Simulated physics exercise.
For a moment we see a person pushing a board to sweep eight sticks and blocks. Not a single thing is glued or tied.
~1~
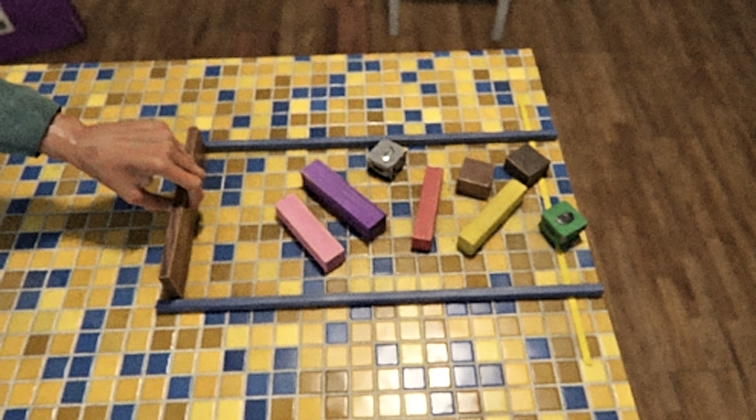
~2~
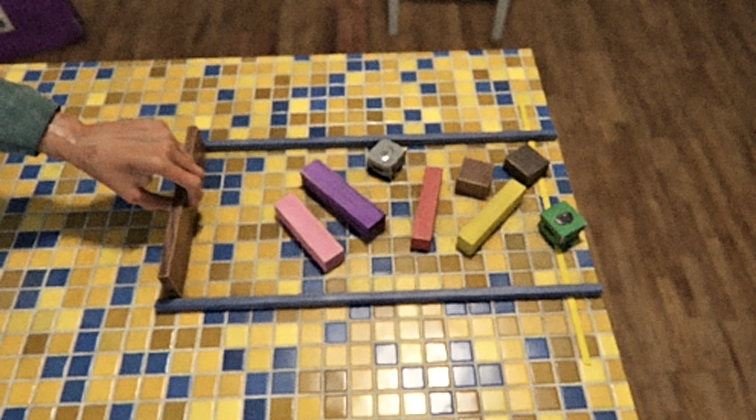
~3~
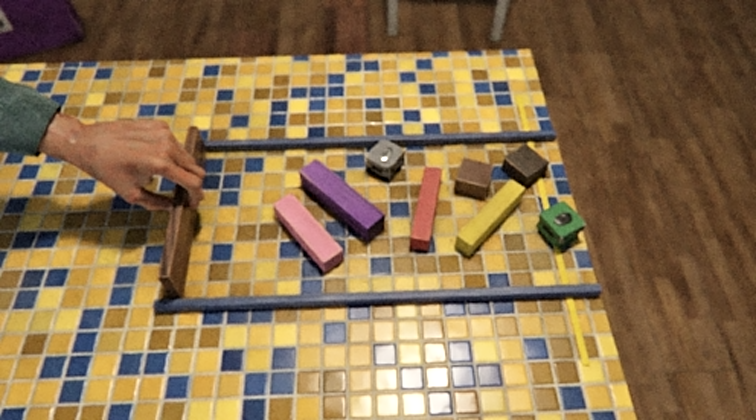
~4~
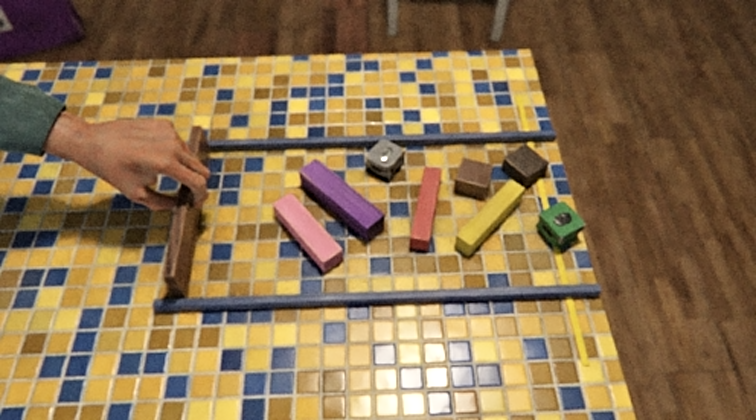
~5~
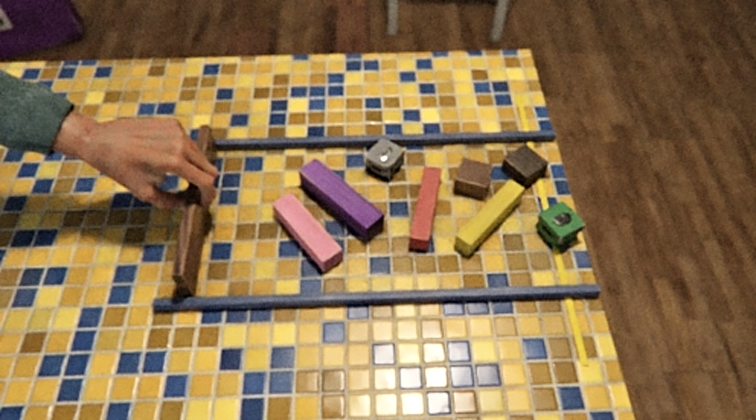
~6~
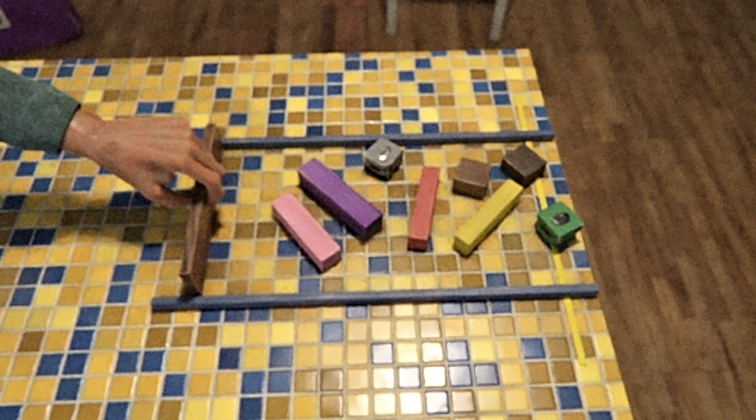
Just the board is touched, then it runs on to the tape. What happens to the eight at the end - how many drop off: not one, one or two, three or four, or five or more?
What drops is a group of five or more.
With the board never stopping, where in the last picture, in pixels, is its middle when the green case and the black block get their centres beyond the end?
I reckon its middle sits around (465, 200) and then around (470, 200).
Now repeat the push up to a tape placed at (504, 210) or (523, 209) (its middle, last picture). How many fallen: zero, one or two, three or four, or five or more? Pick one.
Number down, tape by tape: Three or four / five or more.
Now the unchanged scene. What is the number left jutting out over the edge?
The number would be 1.
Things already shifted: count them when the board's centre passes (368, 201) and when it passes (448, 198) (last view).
Respectively 4 and 8.
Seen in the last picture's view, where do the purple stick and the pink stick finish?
The purple stick finishes at (567, 175); the pink stick finishes at (565, 230).
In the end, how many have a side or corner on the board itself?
It's 2.
Soon after, none off yet; green case at rest near (557, 225); black block at rest near (523, 165); yellow stick at rest near (488, 216).
After that, none off yet; green case at rest near (557, 225); black block at rest near (523, 165); yellow stick moving near (500, 218).
And then, none off yet; green case tilting well over near (600, 240); black block tilting well over near (575, 160); yellow stick displaced about its own width near (573, 216).
In the end, the number that fall off is five or more; gone, grey case, red bar, brown block, yellow stick, black block and green case.
